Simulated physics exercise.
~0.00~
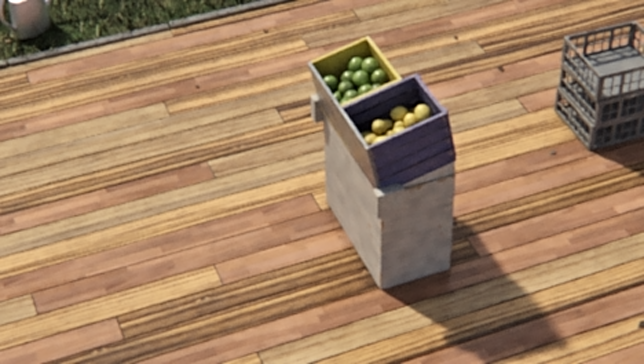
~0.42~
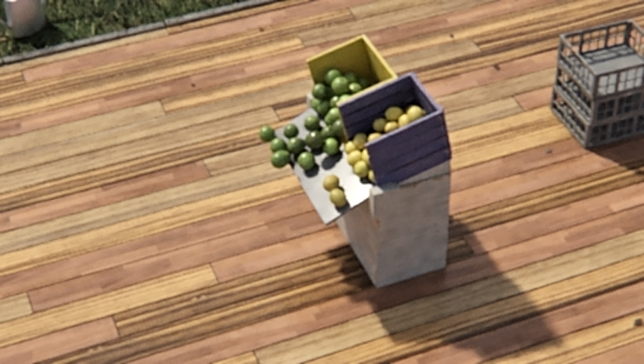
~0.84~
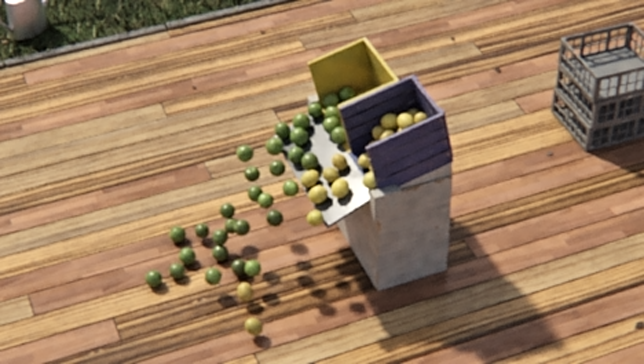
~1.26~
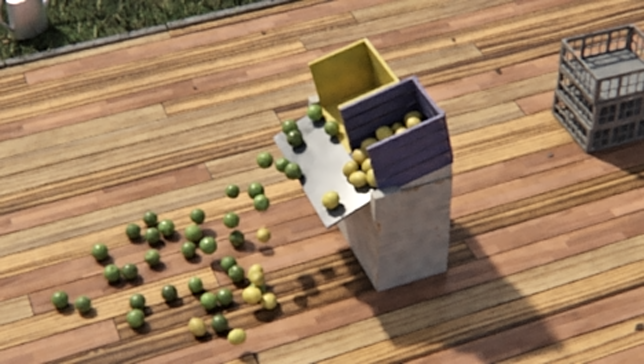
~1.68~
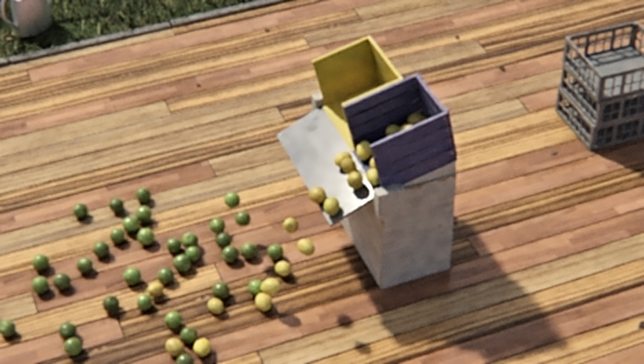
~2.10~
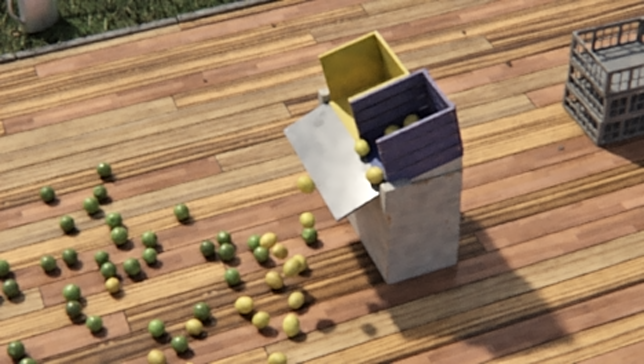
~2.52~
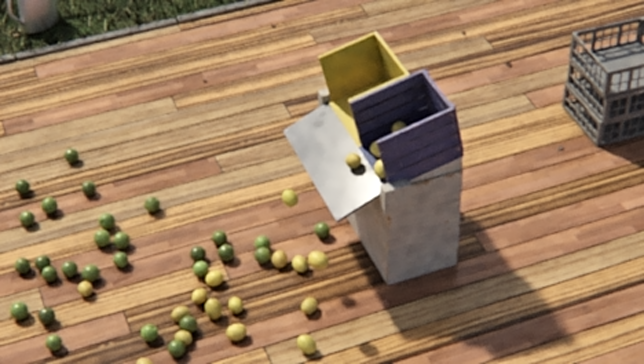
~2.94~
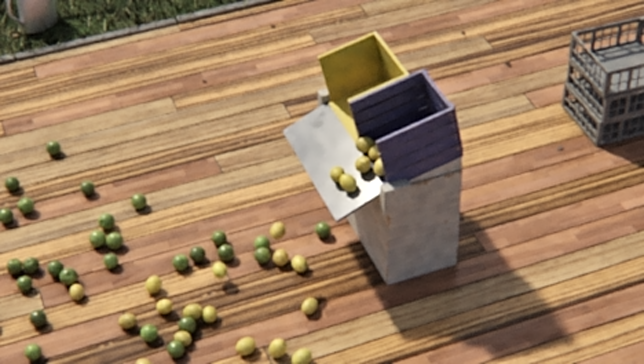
Green apples and lemons spilling from yellow and blue bins down a lowered flap, scattering left across planks, some lemons remaining.
